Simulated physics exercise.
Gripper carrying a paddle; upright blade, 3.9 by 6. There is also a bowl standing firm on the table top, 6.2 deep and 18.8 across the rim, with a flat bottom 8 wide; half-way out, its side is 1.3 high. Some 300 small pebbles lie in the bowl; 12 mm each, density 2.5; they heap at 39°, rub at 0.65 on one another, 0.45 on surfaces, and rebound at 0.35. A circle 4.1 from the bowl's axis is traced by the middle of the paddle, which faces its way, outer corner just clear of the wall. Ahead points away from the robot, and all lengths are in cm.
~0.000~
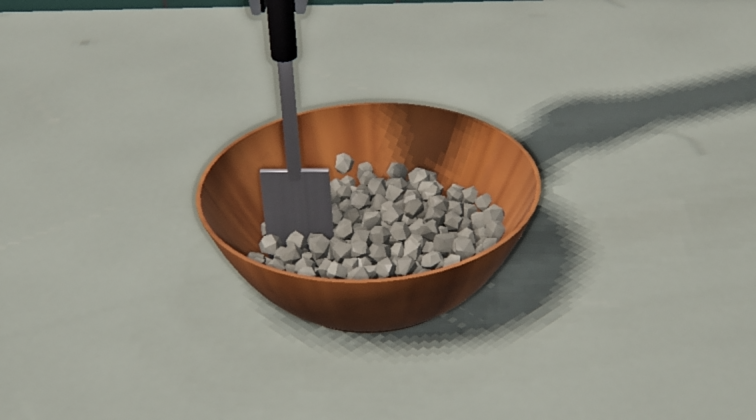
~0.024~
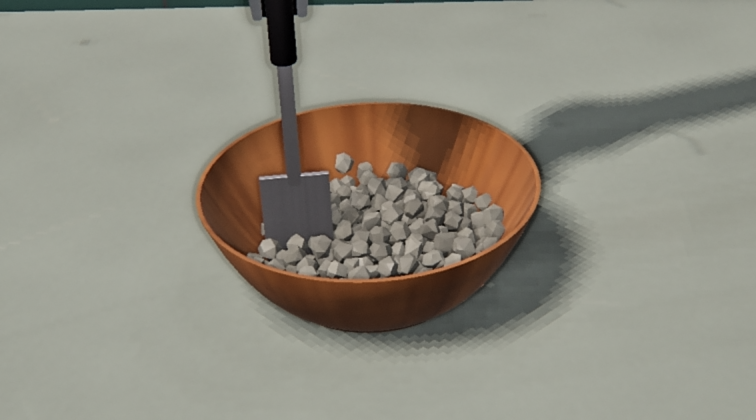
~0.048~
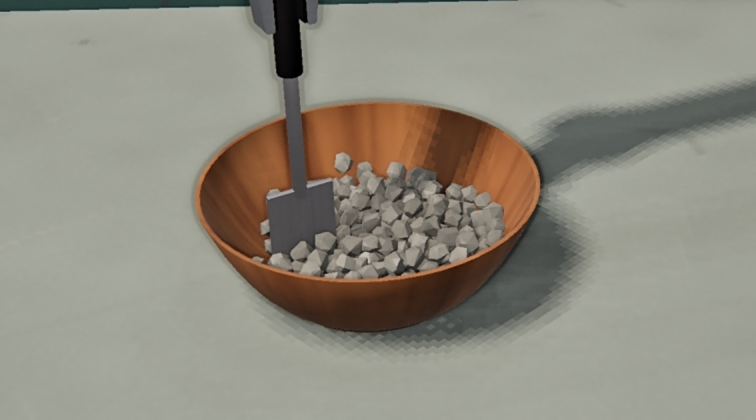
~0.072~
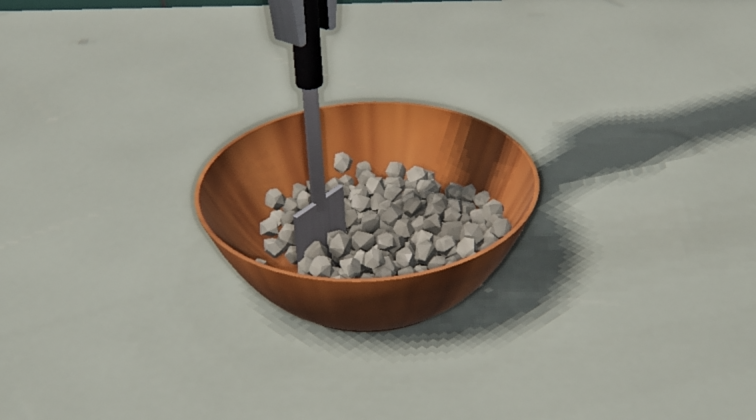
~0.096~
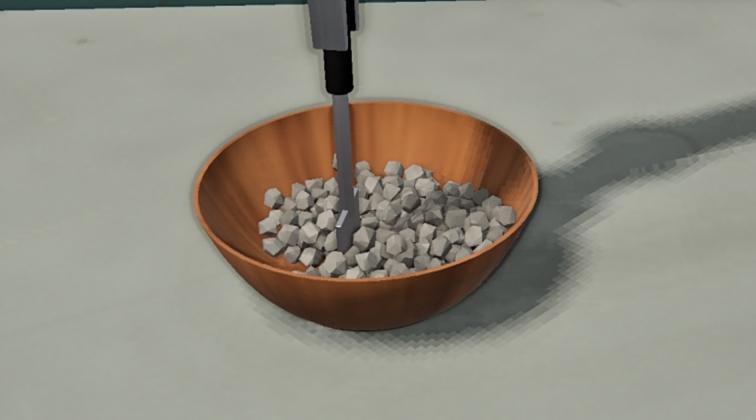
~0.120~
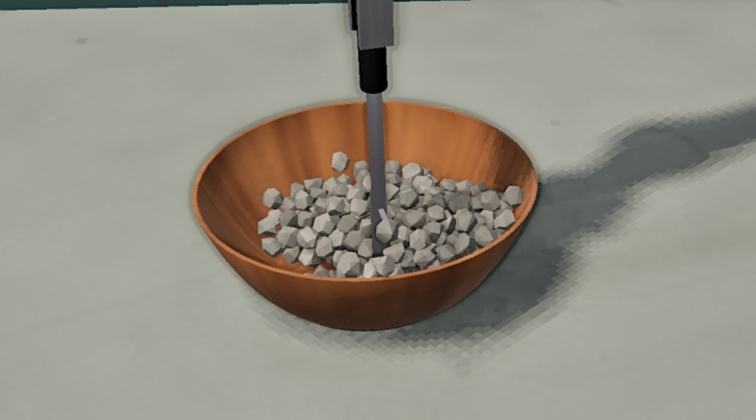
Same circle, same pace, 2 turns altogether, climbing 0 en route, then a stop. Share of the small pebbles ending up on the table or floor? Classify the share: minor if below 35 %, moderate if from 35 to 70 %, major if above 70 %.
Moderate, from 35 to 70 %.
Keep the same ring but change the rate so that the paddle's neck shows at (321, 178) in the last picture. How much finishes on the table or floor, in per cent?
Around 25 in a hundred.
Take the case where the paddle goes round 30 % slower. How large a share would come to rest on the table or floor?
Estimated share: Near 30 %.
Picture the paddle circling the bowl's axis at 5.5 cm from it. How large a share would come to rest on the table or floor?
Around 50 in a hundred, in that case.
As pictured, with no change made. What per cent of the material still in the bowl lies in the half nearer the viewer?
I'd put it near 55 per cent.
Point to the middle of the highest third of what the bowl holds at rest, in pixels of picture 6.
(280, 271).
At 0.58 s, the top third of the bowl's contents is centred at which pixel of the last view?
Somewhere around (460, 158), I think.
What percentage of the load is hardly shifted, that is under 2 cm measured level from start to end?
I'd put it at about 5 in a hundred.
After 0.35 s, 342° round, highest piece 11 above the table; 212 in the bowl, 36 on the table or floor, 47 in flight or on the tool.
After 0.58 s, 220° round, highest piece 8 above the table; 174 in the bowl, 108 on the table or floor, 13 in flight or on the tool.
After 0.89 s, 0° round, highest piece 7 above the table; 151 in the bowl, 144 on the table or floor.
After 1.59 s, 0° round, highest piece 7 above the table; 151 in the bowl, 144 on the table or floor.
In the end, 151 in the bowl, 144 on the table or floor. That is 49 % on the table or floor.
